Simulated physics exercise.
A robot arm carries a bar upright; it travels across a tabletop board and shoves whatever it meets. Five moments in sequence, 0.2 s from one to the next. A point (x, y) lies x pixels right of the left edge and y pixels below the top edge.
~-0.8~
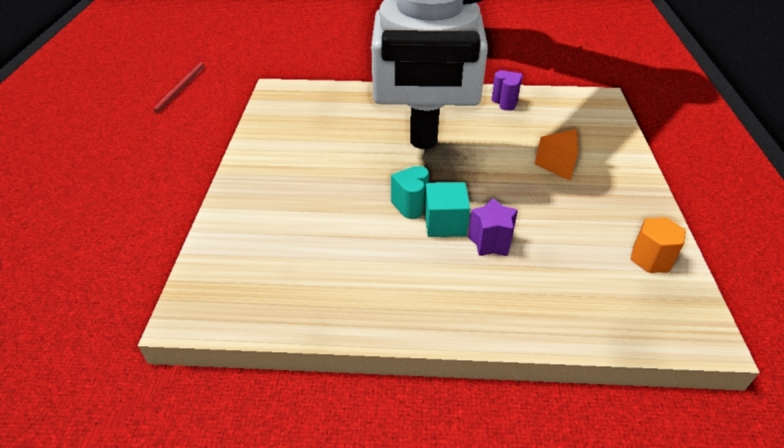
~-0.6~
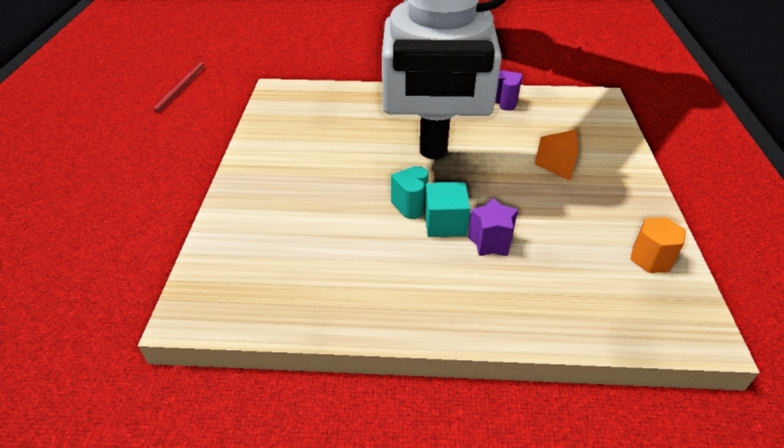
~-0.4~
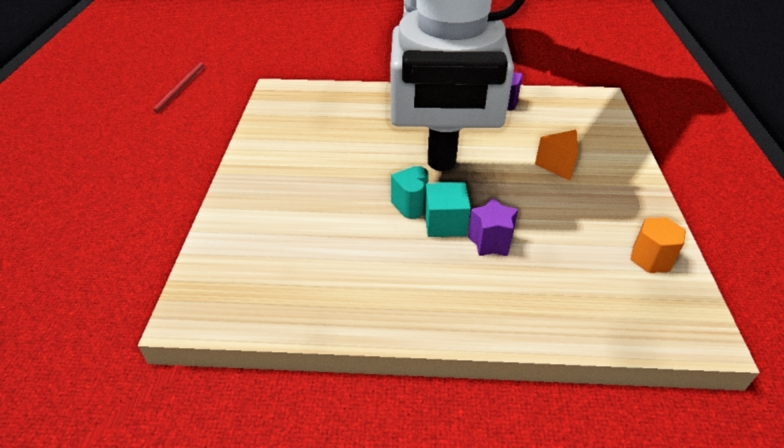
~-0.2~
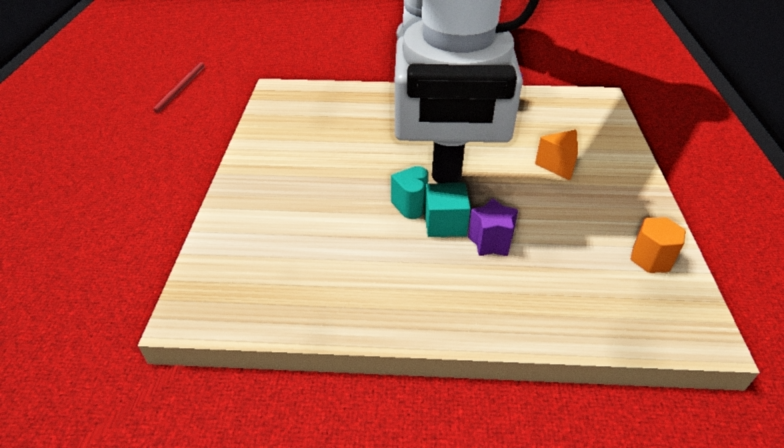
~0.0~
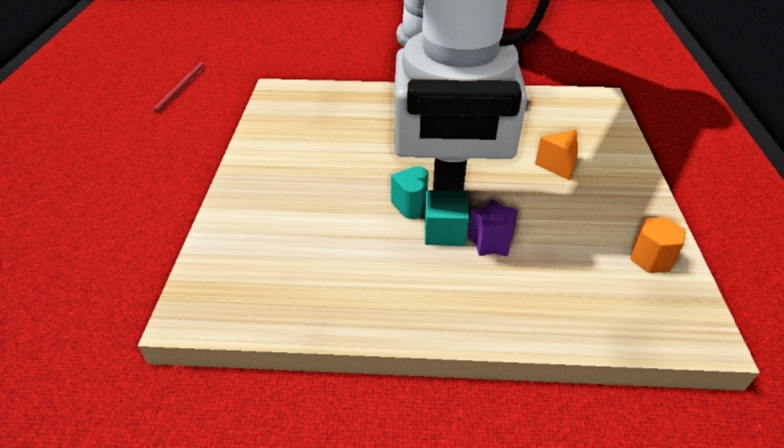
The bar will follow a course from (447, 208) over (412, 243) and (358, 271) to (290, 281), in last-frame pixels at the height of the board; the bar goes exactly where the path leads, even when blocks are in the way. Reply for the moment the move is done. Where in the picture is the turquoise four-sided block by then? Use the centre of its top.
Expect it around (440, 236).
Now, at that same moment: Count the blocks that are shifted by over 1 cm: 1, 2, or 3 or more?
Answer: One block.
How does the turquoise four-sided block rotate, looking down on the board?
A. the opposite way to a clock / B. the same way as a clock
A - the opposite way to a clock.
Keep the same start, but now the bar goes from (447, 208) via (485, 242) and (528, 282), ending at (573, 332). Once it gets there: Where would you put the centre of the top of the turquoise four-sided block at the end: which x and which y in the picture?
So, by the moment the path ends, you'll find the top centre of the turquoise four-sided block at (449, 221).
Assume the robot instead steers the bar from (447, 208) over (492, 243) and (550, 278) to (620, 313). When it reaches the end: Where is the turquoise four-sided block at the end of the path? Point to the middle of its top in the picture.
Around pixel (449, 219).
The first path, step by step. One third of the way, bar at (411, 228); turquoise four-sided block at (440, 235), turned 45° anticlockwise.
Two thirds of the way, bar at (357, 255); turquoise four-sided block at (440, 236), turned 45° anticlockwise.
At the end, bar at (287, 265); turquoise heart block in place; turquoise four-sided block at (440, 236), turned 45° anticlockwise.
